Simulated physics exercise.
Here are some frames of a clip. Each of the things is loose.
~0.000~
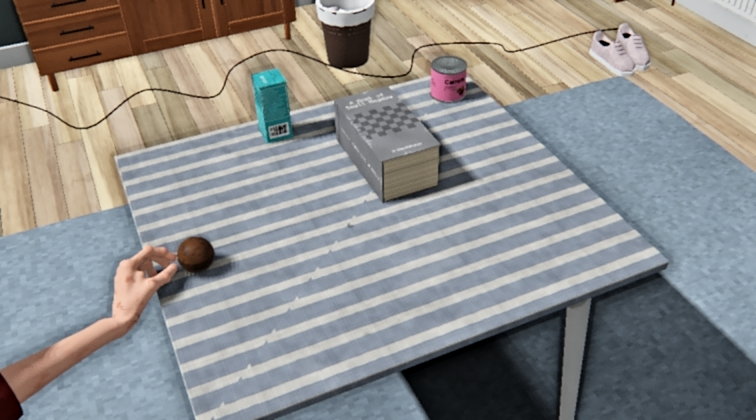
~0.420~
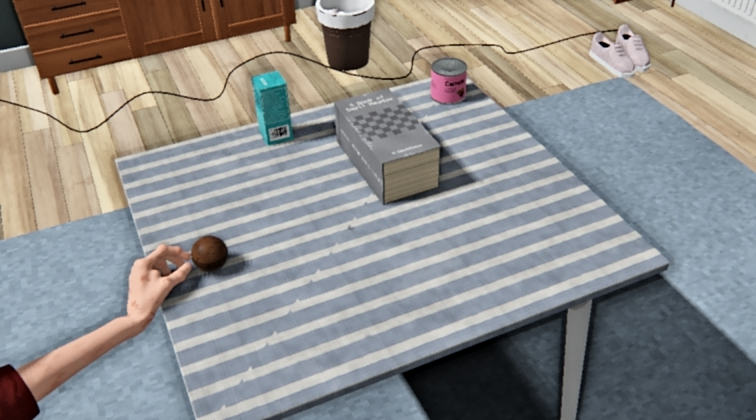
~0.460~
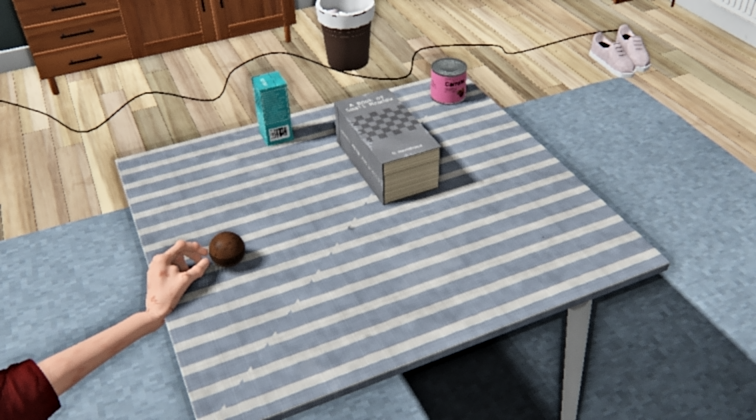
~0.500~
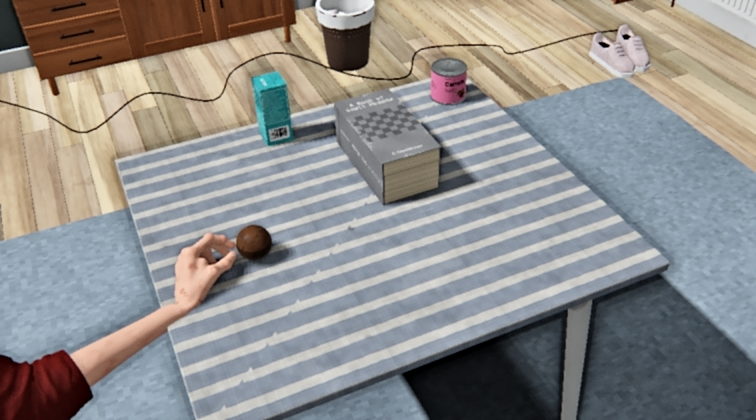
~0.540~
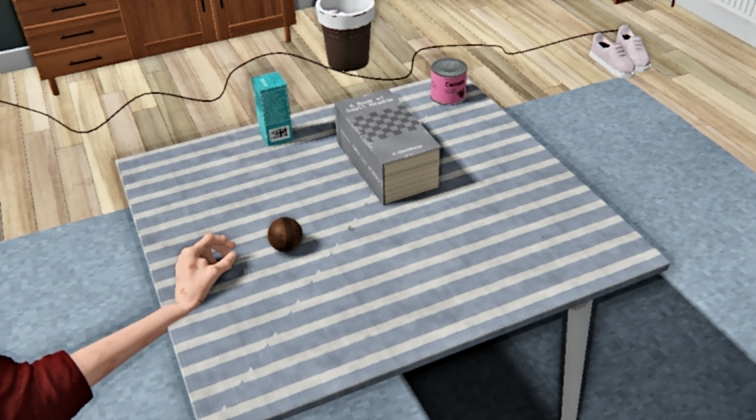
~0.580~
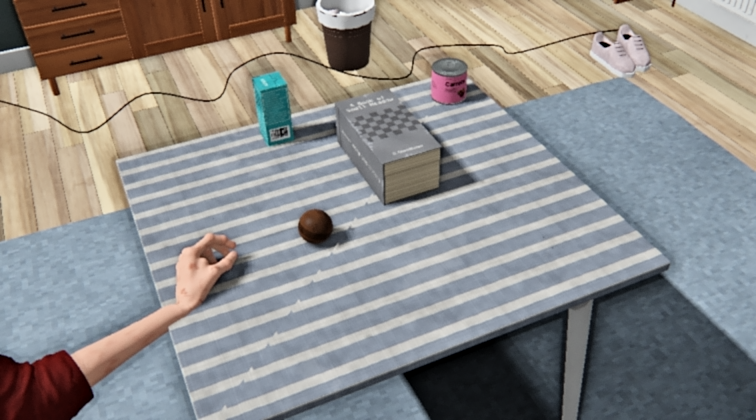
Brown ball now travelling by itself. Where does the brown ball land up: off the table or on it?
It will likely escape the table.
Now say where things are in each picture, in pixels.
Under the hand; brown ball (196, 255), in the first frame.
Under the hand; brown ball (210, 254), in the second frame.
Under the hand; brown ball (227, 249), in the third frame.
Brown ball (254, 243), in the fourth frame.
Brown ball (285, 235) moved about its own width, in the fifth frame.
Brown ball (315, 227) moved well along, in the sixth frame.
By 0.78 s, brown ball moved well along near (449, 191).
By 1.08 s, brown ball now off the table.
By 1.48 s, things are still on the move.
When it is over (1.6 s), off the table, brown ball.
